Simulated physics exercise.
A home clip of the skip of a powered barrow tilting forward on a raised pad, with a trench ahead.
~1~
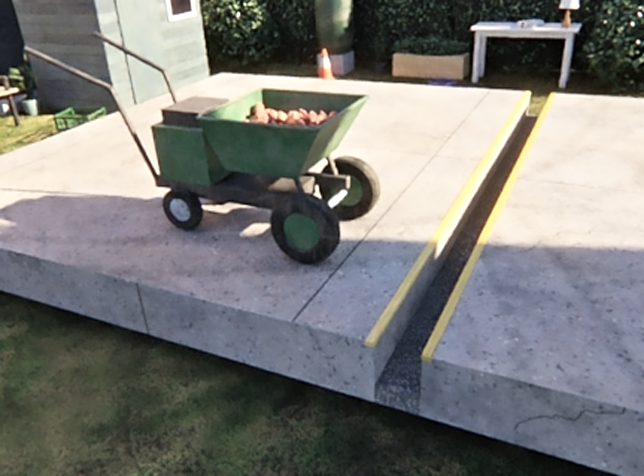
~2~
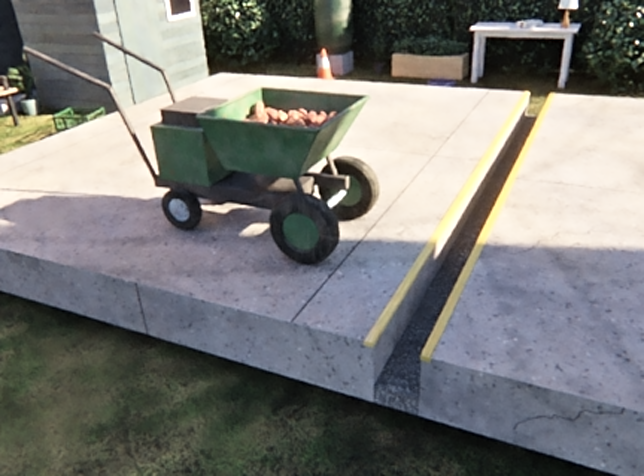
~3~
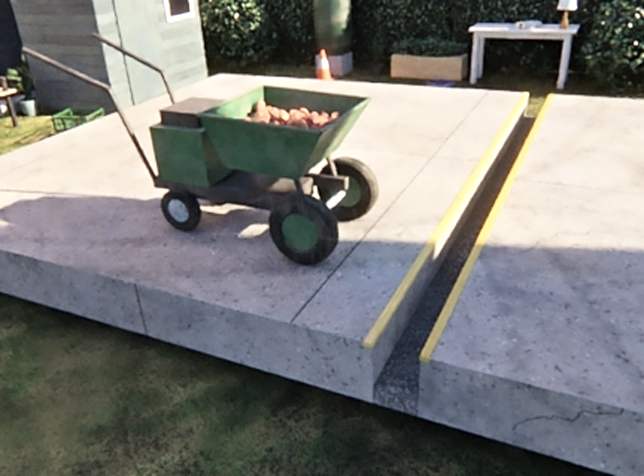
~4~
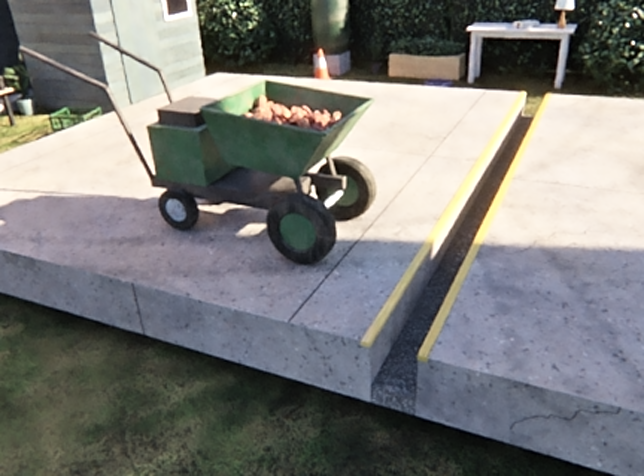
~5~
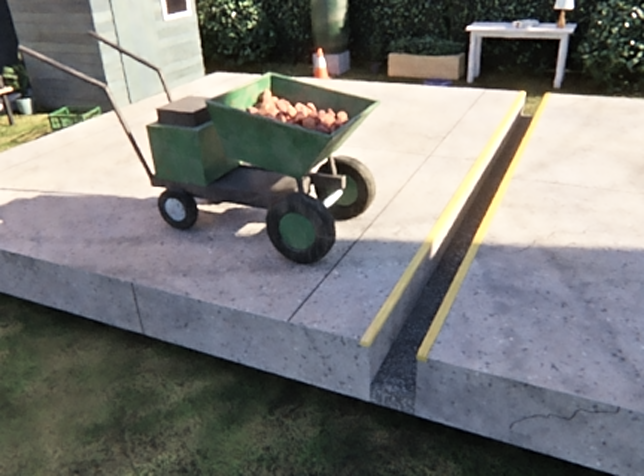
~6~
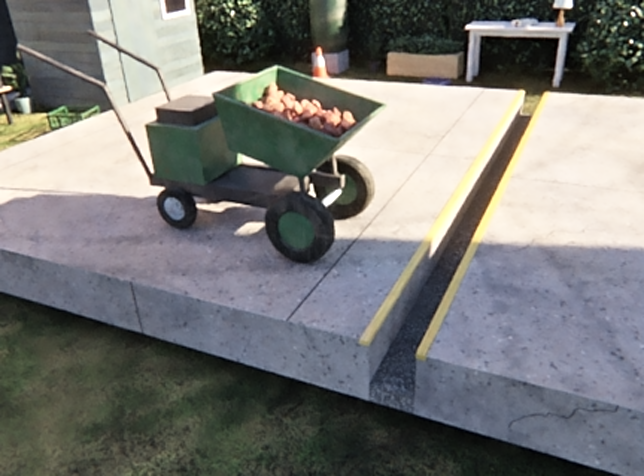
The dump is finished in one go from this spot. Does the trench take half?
It catches more than half.
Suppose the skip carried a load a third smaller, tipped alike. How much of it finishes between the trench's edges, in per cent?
Near 90 %.
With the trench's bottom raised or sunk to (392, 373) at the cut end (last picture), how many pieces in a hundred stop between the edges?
It comes to 70 per cent or so.
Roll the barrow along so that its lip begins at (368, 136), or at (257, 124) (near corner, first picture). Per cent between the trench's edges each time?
In turn 10 and 30 in a hundred.
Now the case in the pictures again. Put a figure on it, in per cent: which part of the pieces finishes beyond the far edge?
It comes to 10 per cent or so.
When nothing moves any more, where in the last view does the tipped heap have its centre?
Around (442, 277).
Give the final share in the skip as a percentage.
Roughly 0 in a hundred.
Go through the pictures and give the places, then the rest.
The first picture shows lip of the skip (317, 130), level; top of the load (285, 128), lumps of rubble; first edge of the trench (393, 305); far edge (445, 317), the trench under half as wide as the skip, and about as deep as wide.
The second picture shows lip of the skip (318, 131), level; top of the load (285, 128).
The third picture shows lip of the skip (320, 133), tipped barely; top of the load (287, 127).
The fourth picture shows lip of the skip (324, 135), tipped a little; top of the load (278, 118).
The fifth picture shows lip of the skip (331, 138), tipped a little; top of the load (270, 113).
The sixth picture shows lip of the skip (338, 142), tipped a little; top of the load (276, 109); first edge of the trench (387, 304); far edge (440, 316).
Just after the last frame, skip tipped steeply; every one in the skip.
A moment on, skip tipped right over; almost all in the skip; about a tenth in or heaped over the trench; just a few falling.
Further on, skip tipped right over; about a tenth in the skip; just a few short of the trench; the larger part in or heaped over the trench; about a tenth beyond it.
When it is over, skip tipped right over; just a few short of the trench; the larger part in or heaped over the trench; about a tenth beyond it.
